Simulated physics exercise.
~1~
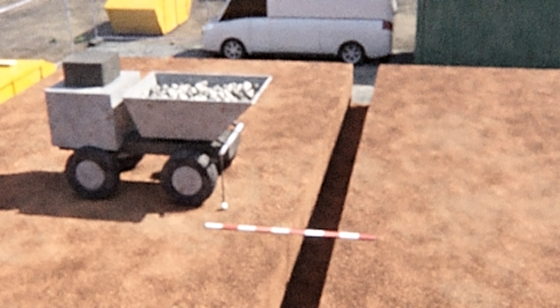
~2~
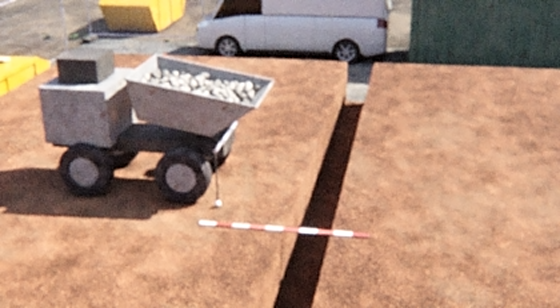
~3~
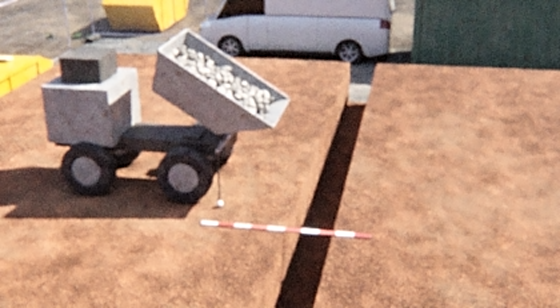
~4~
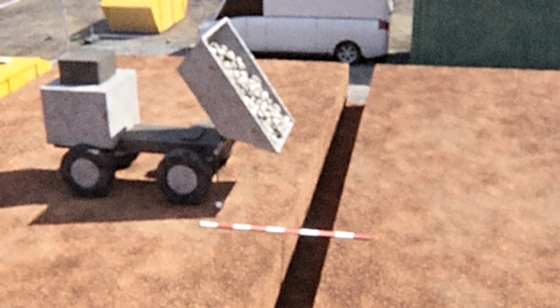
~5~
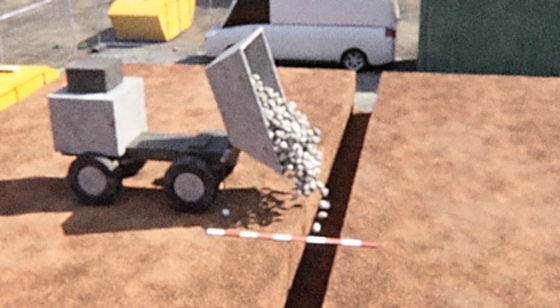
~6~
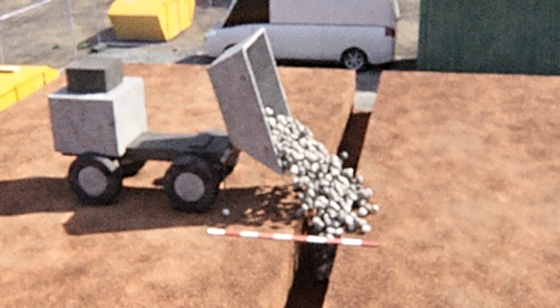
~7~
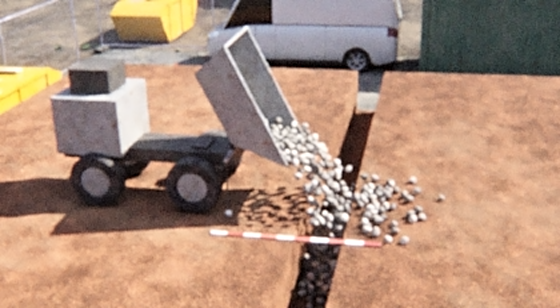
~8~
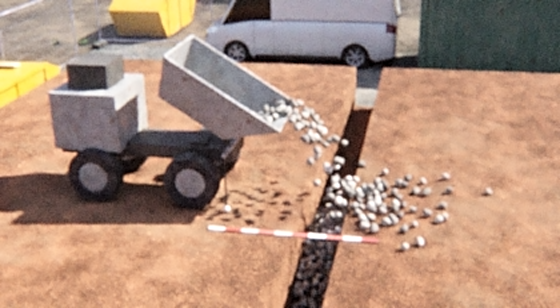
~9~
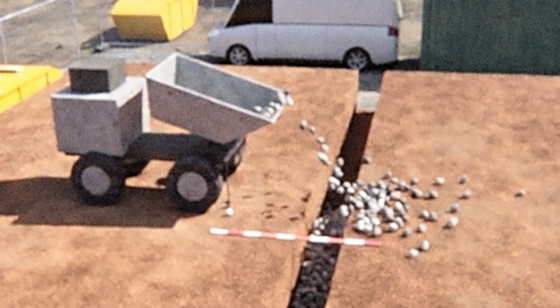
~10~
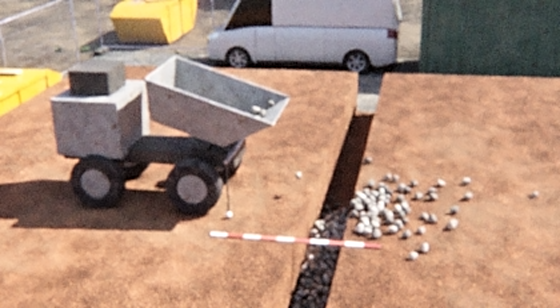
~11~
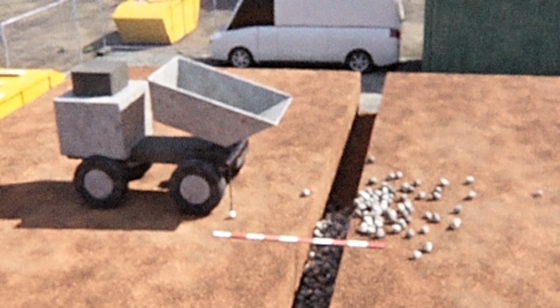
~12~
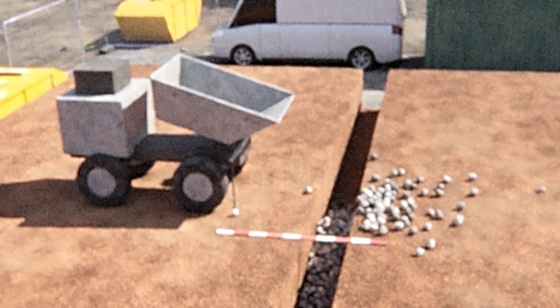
A small grey dumper loaded with pale rounded stones stands on reddish-brown ground, seen from above by a slightly swaying camera, with a dark trench to its right, a red-and-white staff lying in front, and a white van, yellow skips and a green container behind. Its body tips steeply toward the trench while the stones at first stay put. Then they pour out over the lip, many dropping into the trench and some scattering across the far side. The body lowers partway as the last stones fall. It stays slightly tilted, nearly empty, with stones lining the trench and a loose patch resting beyond it.
